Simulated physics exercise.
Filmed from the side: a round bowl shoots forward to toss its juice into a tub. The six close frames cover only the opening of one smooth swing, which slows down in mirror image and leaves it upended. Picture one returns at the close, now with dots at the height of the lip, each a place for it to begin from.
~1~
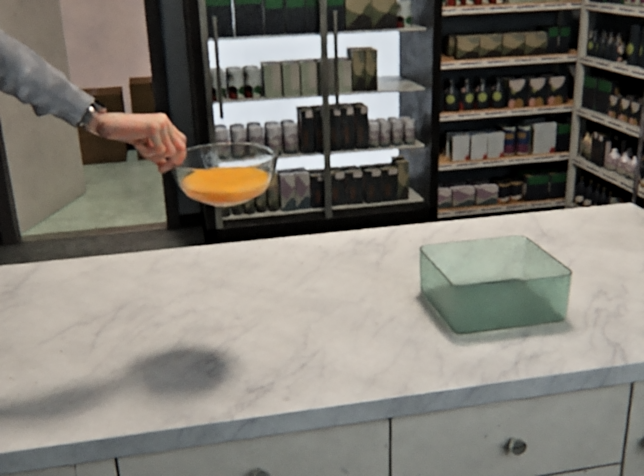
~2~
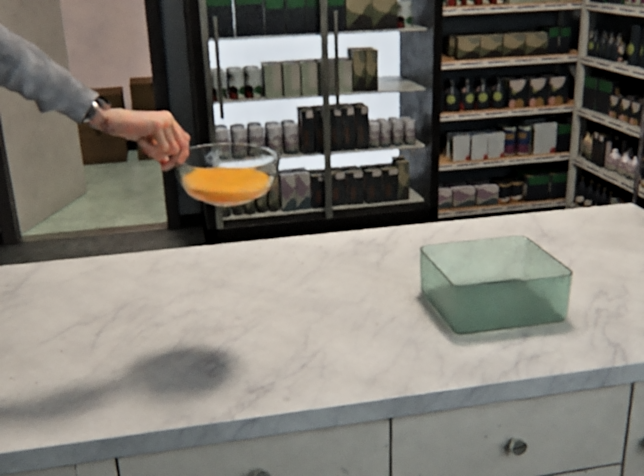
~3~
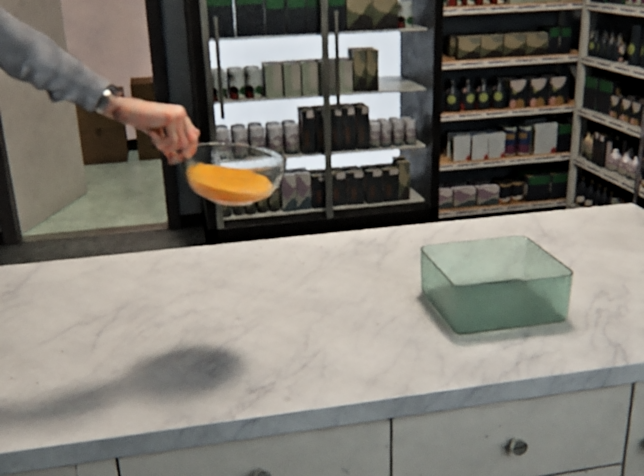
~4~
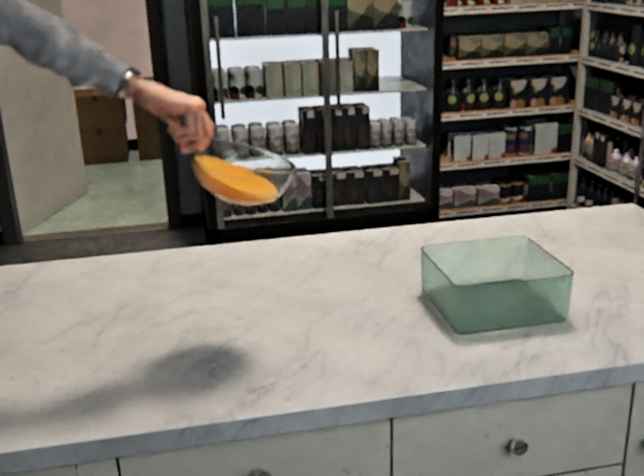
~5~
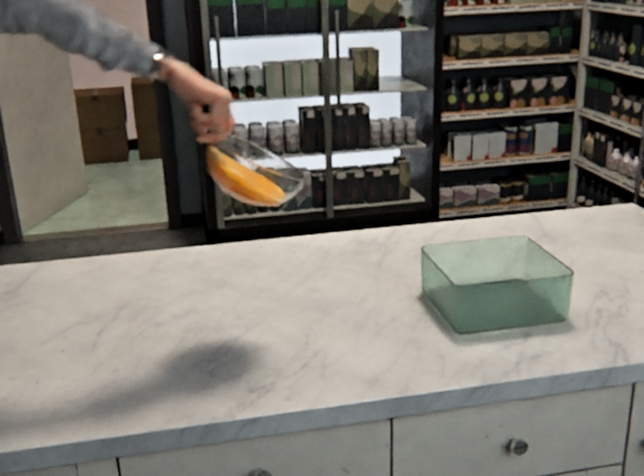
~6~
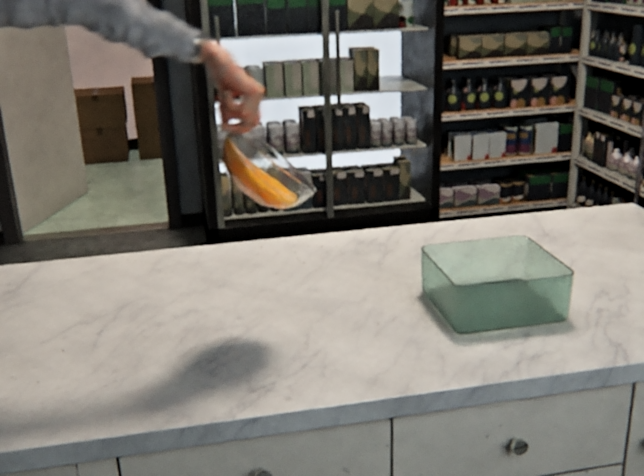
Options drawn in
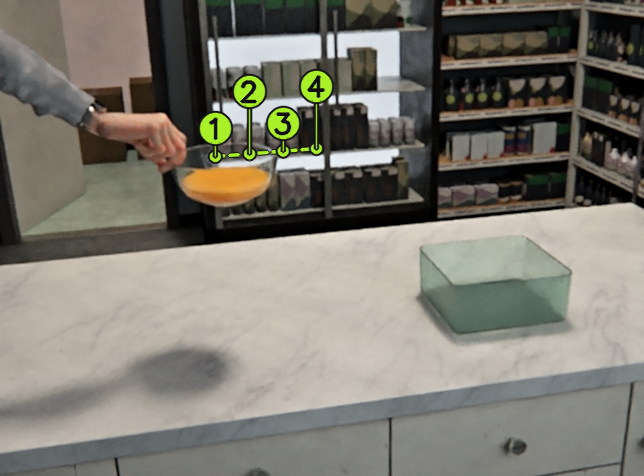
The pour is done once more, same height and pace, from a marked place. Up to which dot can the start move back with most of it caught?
It is 4.
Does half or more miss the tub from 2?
Yes.
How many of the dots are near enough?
One.
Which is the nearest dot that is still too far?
3 it is.
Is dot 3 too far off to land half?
Yes.
On the marked copy, 1 at (215, 156); 2 at (249, 153); 3 at (283, 151); 4 at (316, 148).
Choosing 1, about 0 % lands in the tub, 100 % falls short.
Choosing 2, about 0 % lands in the tub, 97 % falls short and 3 % goes beside or beyond.
Choosing 3, about 12 % lands in the tub, 83 % falls short and 5 % goes beside or beyond.
Choosing 4, about 68 % lands in the tub, 11 % falls short and 21 % goes beside or beyond.
